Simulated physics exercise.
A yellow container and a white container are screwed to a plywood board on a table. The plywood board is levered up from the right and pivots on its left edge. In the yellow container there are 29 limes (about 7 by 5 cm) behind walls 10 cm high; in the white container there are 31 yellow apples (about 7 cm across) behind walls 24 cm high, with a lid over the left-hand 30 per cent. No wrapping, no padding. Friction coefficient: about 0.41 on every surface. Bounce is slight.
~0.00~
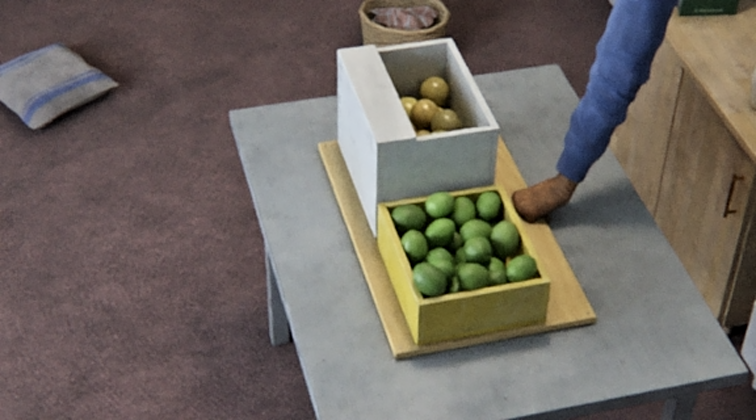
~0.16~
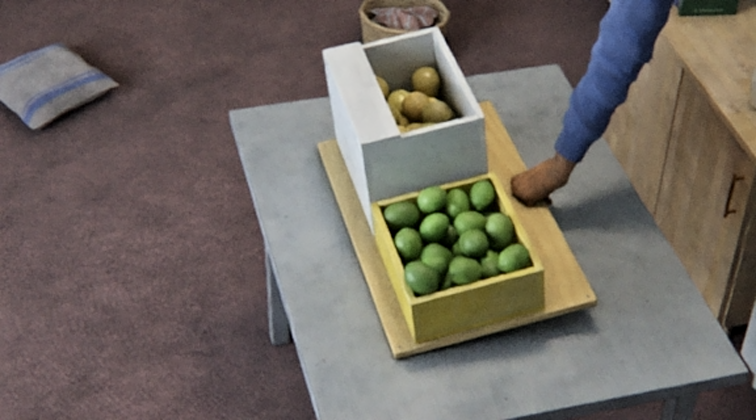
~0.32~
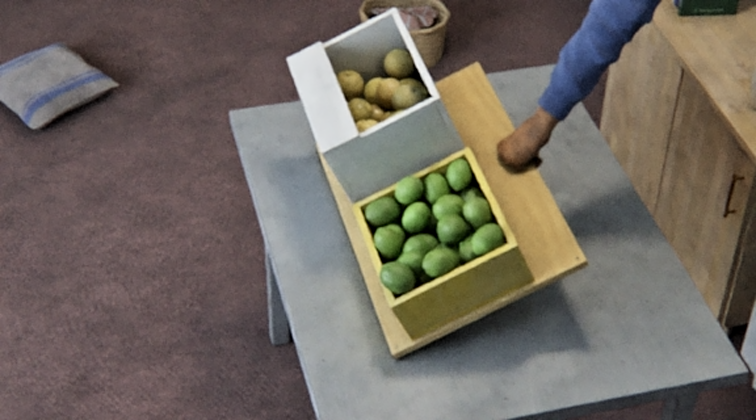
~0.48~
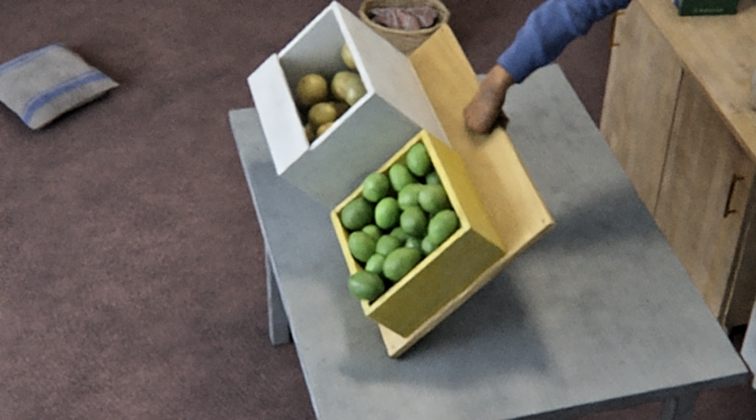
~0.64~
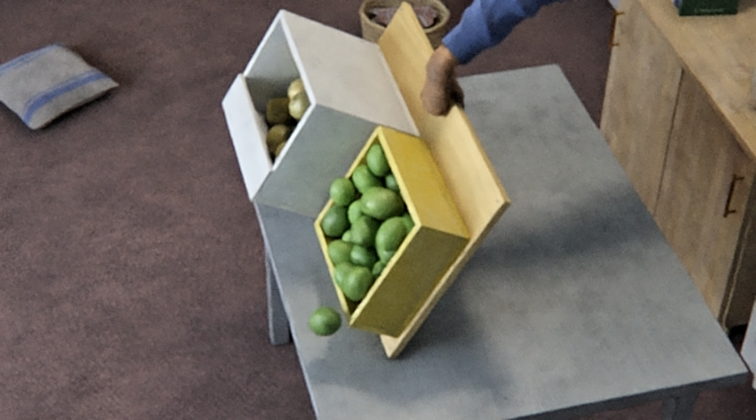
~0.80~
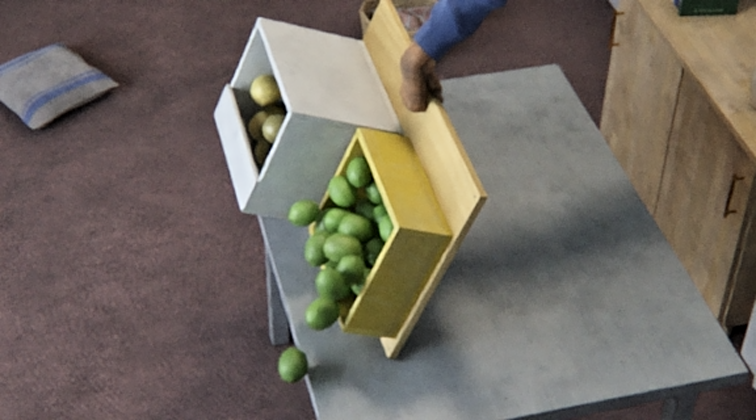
On a grey table, a hand tilts a board with two fruit containers leftward, spilling limes.
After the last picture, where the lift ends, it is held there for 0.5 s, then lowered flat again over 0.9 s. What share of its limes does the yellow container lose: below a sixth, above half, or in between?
From a sixth to a half of the limes leave the yellow container.
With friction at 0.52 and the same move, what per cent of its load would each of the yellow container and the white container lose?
Then yellow container 30, white container 0 per cent.
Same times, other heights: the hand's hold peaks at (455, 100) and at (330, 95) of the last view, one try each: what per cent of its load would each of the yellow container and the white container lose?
Yellow container 20 then 100, white container 0 then 10 per cent.
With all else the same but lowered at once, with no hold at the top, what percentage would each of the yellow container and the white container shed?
In that case yellow container 40, white container 0 per cent.
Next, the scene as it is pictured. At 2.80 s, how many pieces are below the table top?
Some 12 pieces.
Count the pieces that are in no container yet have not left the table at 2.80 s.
Roughly 0.
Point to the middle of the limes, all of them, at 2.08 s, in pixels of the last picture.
Around (414, 269).
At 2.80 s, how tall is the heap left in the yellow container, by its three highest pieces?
Some 12 cm.
After 1.12 s, tilt 67°; the yellow container is down by 11 of 29 and the white container has all 31.
After 1.52 s, tilt 57°; the yellow container is down by 11 of 29 and the white container has all 31.
After 2.08 s, tilt 3°; the yellow container is down by 11 of 29 and the white container has all 31.
Outcome (at 2.80 s), the yellow container is down by 11 of 29 and the white container has all 31. Asked share, 11 of 29, 38 per cent.
